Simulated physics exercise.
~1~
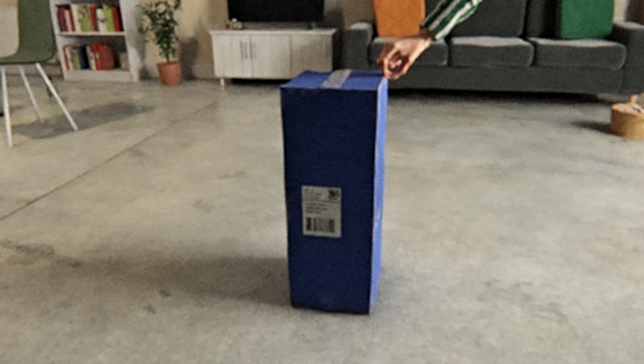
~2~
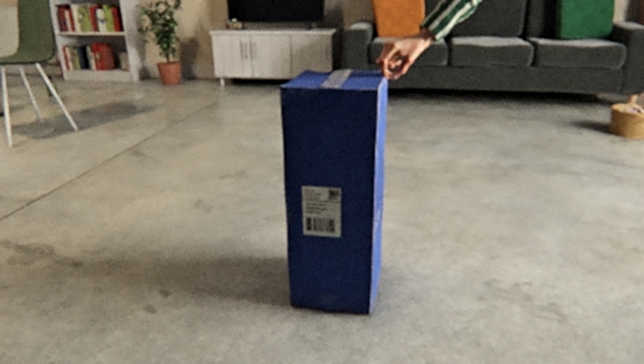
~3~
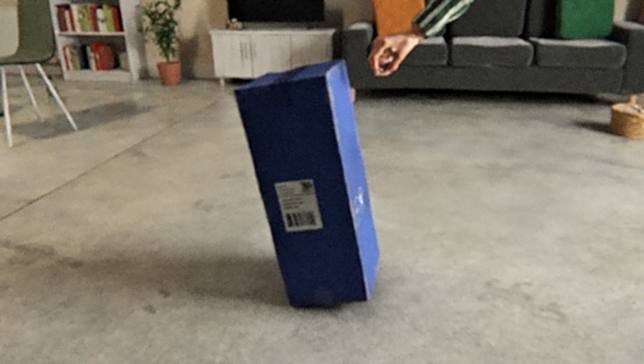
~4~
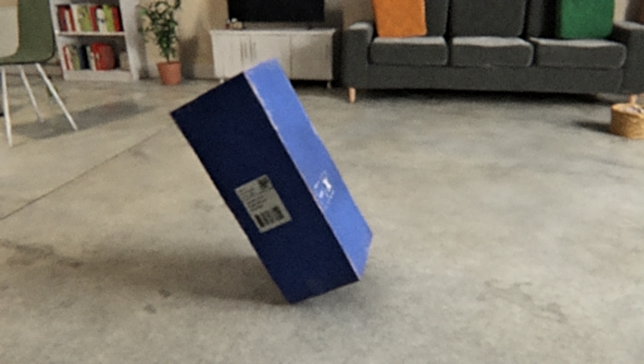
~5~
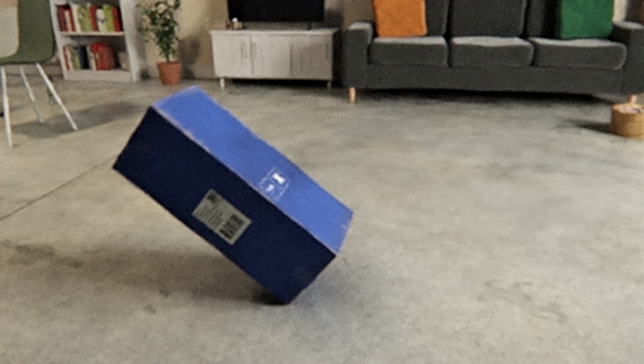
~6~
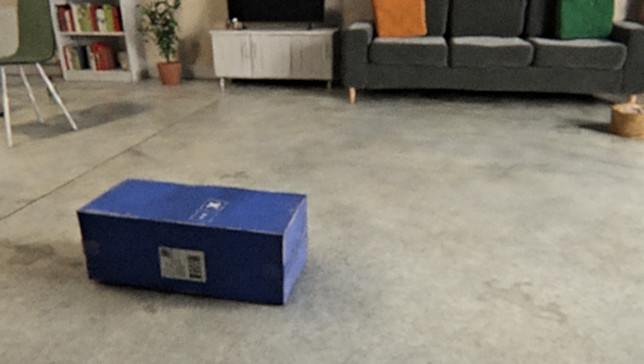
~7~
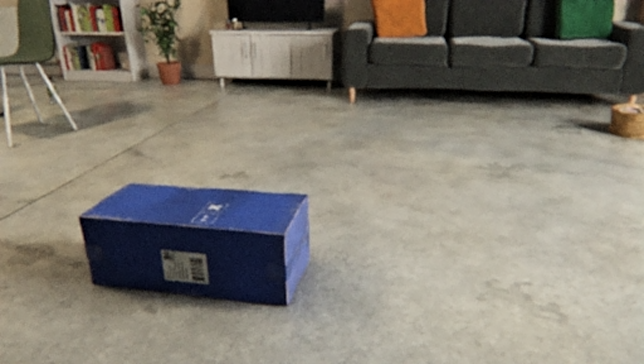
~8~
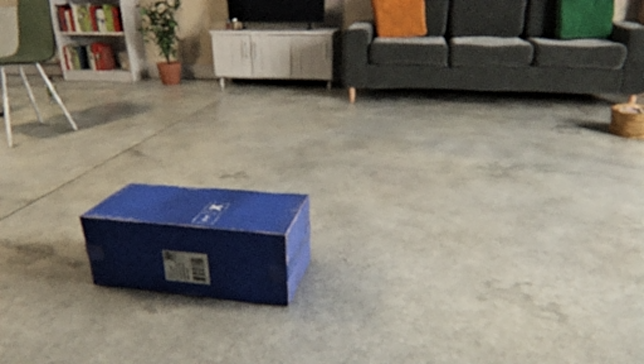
A hand in a green striped sleeve reaches in from the upper right and touches the top of a tall blue parcel standing upright on a grey concrete floor. The still camera looks across a living room, with a bookshelf, potted plant and white cabinet behind, and a dark sofa with orange and green cushions at the right. The parcel tips to the left as the hand lets go and draws back out of view. Leaning further and further on its lower edge, it topples over. It lands on its side at the lower left and stays there, label facing forward.
